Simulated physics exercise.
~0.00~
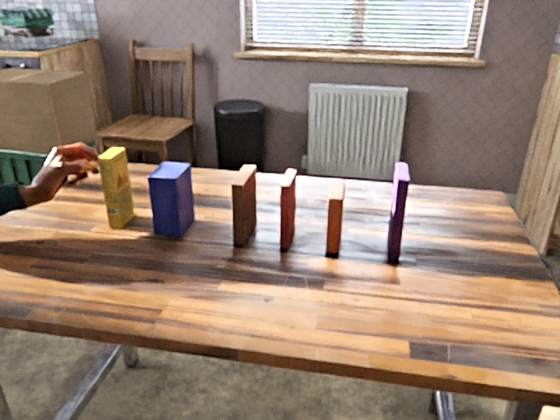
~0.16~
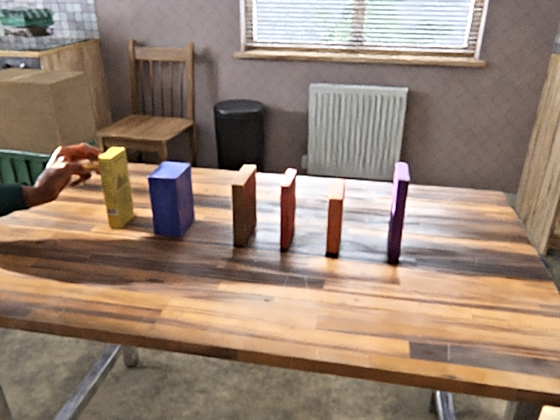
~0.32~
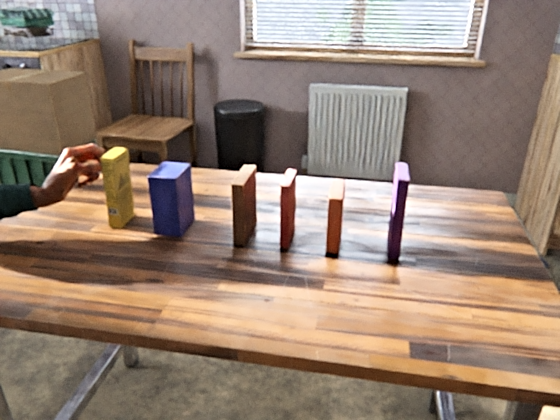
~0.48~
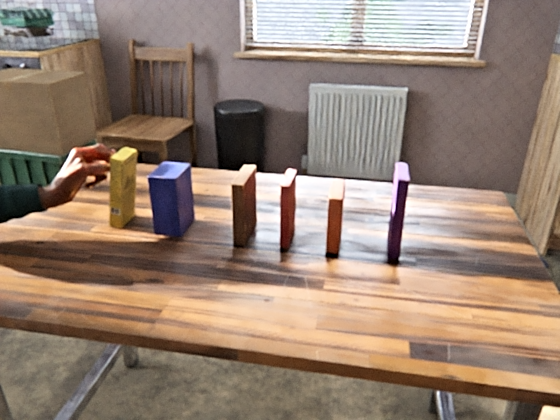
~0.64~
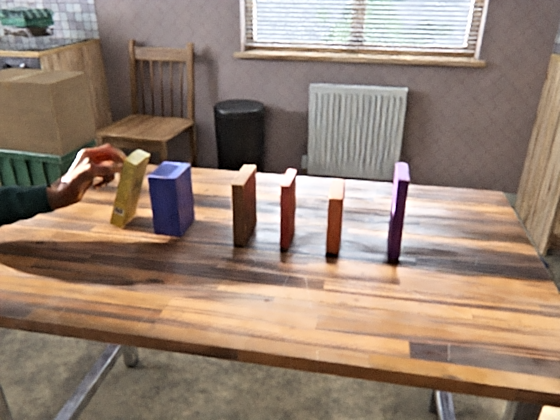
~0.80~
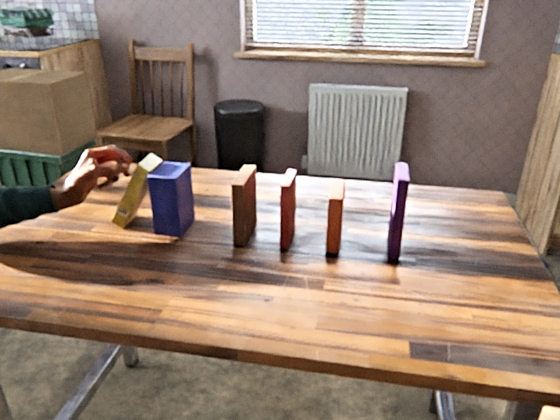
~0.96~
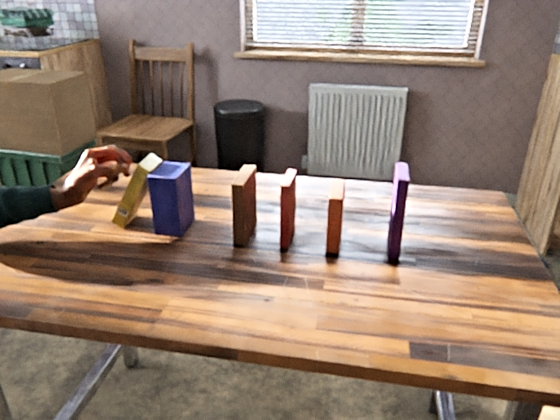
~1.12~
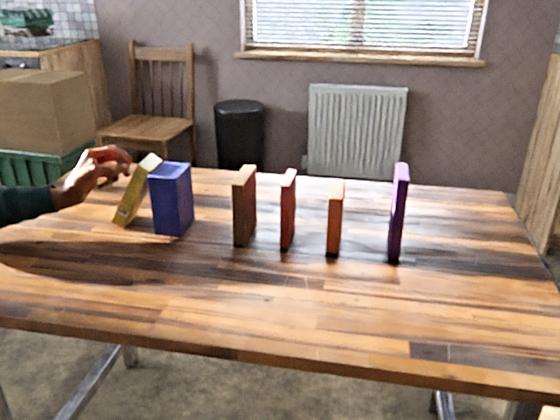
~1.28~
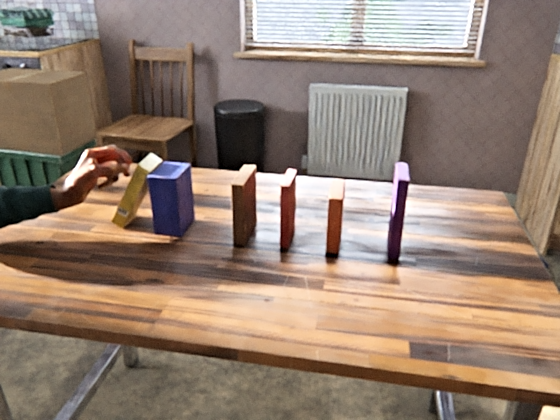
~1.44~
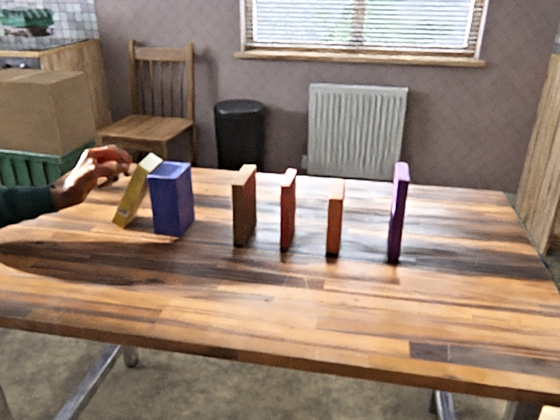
A hand tips the yellow packet right until it leans against the still blue block.
